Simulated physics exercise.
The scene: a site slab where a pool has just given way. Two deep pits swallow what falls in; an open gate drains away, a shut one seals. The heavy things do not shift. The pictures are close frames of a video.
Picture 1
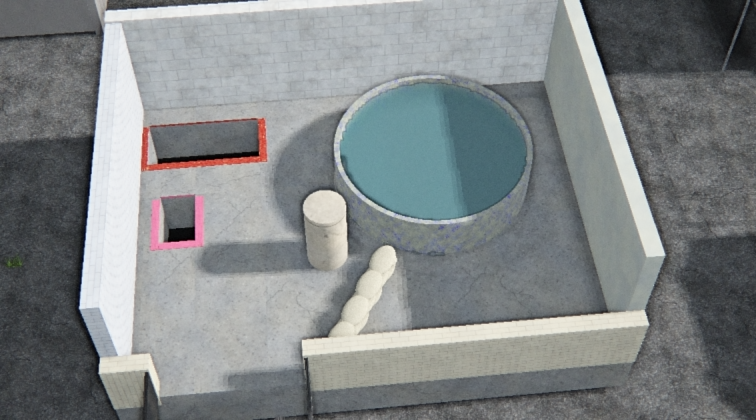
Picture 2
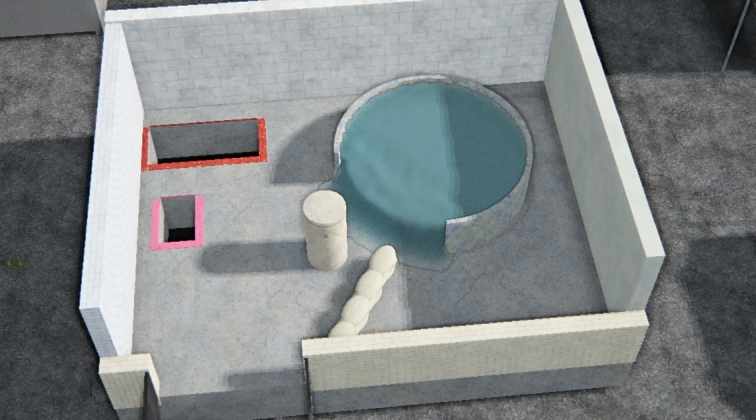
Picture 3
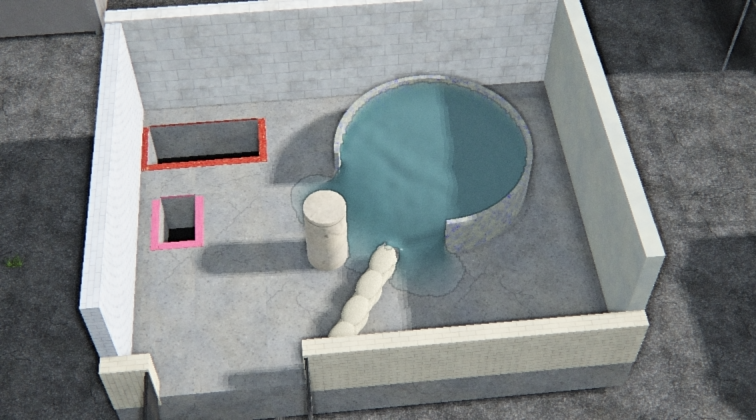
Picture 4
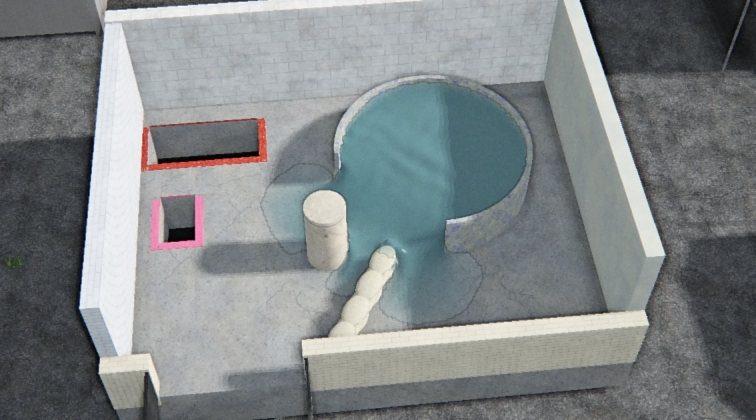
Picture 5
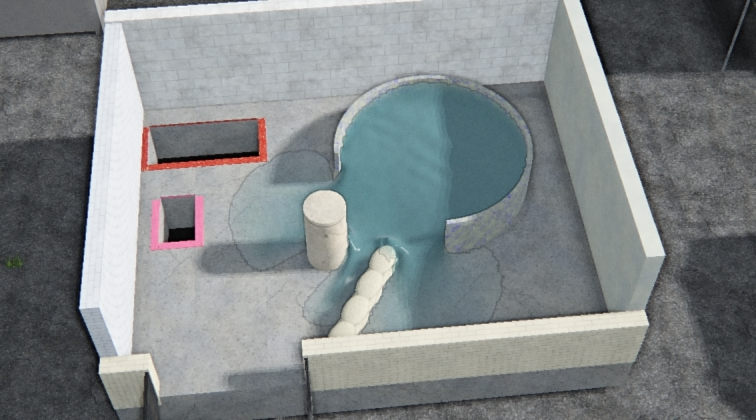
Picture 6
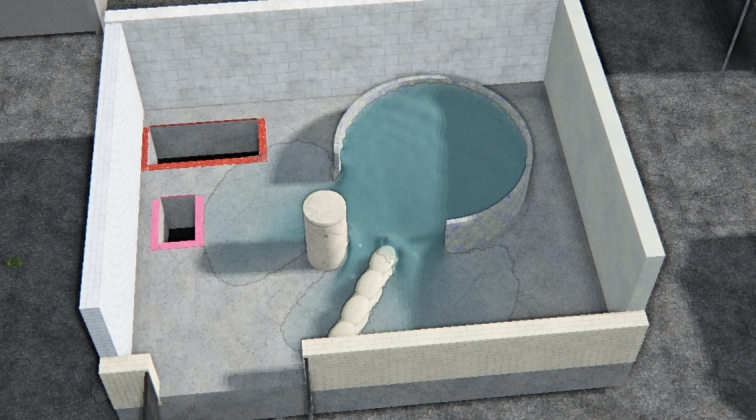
Water sits still in a round tank inside a walled slab, then pours out through a gap in the tank's front left side. It runs around a pale column and a lumpy barrier, then spreads in a thinning sheet leftward toward two dark pits framed in red and pink, and toward the front wall.
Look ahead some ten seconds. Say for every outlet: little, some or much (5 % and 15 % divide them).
One by one: The gate takes over 15 %; the pink pit takes over 15 %; the red pit takes from 5 to 15 %.
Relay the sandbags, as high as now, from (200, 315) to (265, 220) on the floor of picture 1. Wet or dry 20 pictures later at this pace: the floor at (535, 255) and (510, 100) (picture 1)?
One after the other: Awash, free of water.
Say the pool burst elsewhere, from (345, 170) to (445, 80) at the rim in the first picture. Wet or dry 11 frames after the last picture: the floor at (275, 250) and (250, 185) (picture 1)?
In that order: Not flooded, under water.
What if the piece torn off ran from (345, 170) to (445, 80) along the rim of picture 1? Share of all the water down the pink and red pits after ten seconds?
In per cent: Pink 12, red 50.
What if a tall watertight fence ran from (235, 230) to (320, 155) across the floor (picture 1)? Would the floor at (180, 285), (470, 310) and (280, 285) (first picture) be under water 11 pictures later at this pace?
One after the other: Awash, flooded, awash.
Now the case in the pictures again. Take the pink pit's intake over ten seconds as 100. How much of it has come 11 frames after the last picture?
Roughly 20 per cent.
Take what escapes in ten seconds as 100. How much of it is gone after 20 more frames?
Roughly 40 per cent.
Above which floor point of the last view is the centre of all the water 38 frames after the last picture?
Roughly at (408, 233).
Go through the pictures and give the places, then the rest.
Still water in the round tank at (433, 149), in the first picture.
Water pours out at (373, 225) and has run to (448, 259), in the second picture.
Water pours out at (373, 226) and has run to (298, 189), in the third picture.
Water pours out at (373, 226) and has run to (453, 310), in the fourth picture.
The front is at a hidden place, out from the gap at (373, 227), in the fifth picture.
Water pours out at (373, 227) and has run to (210, 211), in the sixth picture.
A moment on, water covers 50 % of the floor; the gate 0 %, the pink pit 1 %, the red pit 0 %.
Next, water covers 65 % of the floor; the gate 3 %, the pink pit 4 %, the red pit 1 %.
Then, water covers 70 % of the floor; the gate 8 %, the pink pit 8 %, the red pit 4 %.
Later, water covers 85 % of the floor; the gate 15 %, the pink pit 14 %, the red pit 7 %.
In the end, water covers 95 % of the floor; the gate 21 %, the pink pit 18 %, the red pit 10 %.
